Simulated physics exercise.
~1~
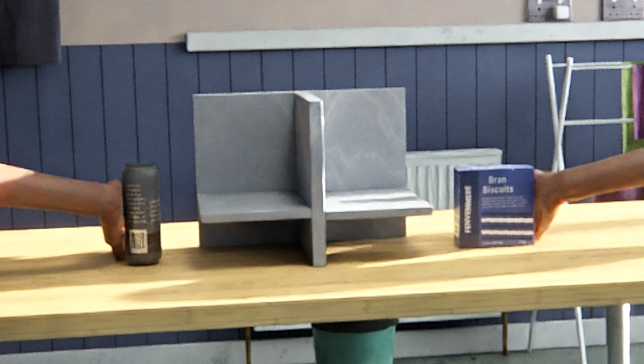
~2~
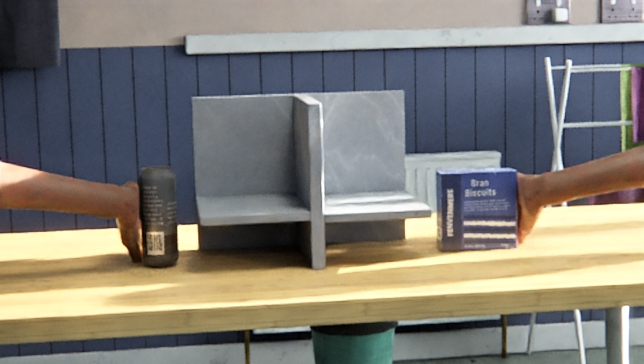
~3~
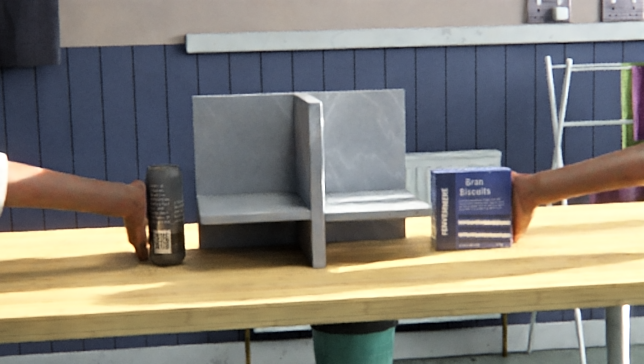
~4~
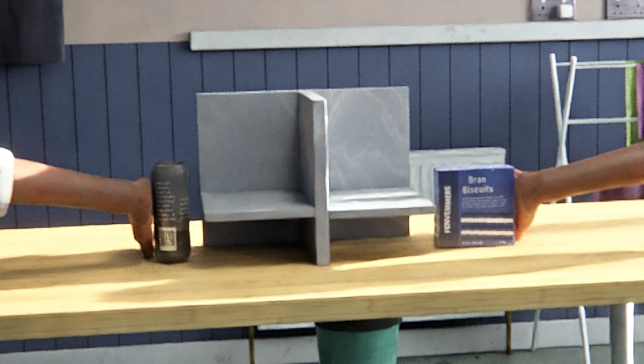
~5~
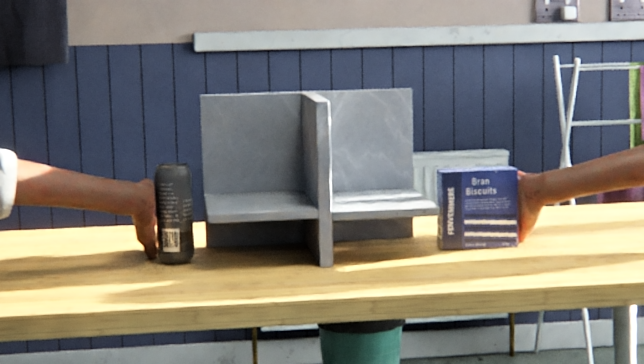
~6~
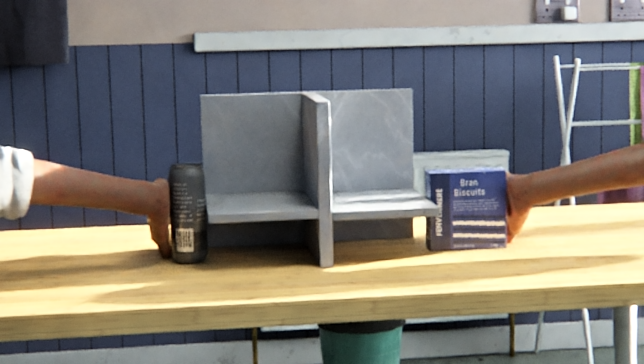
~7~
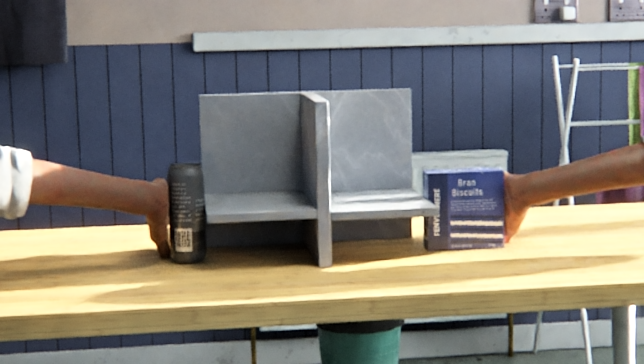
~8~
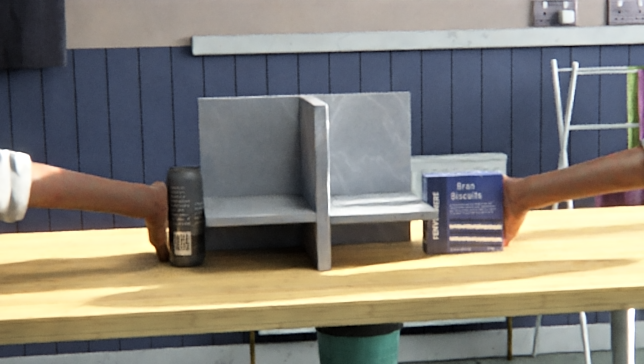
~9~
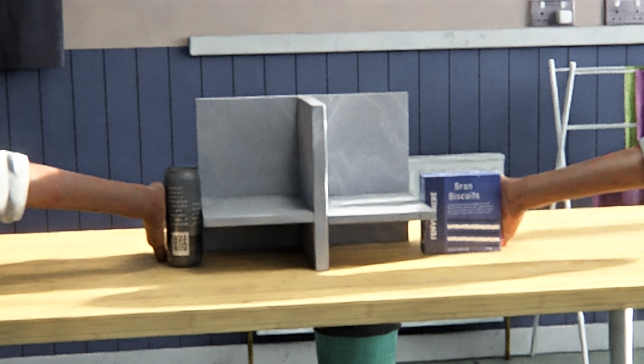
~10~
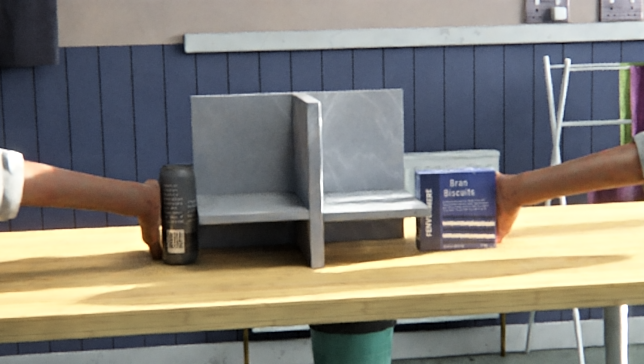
Two hands slid a dark grey can from the left and a blue packet of bran biscuits from the right toward a grey two-sided shelf on a wooden table, and both stopped upright at its outer edges without going in.
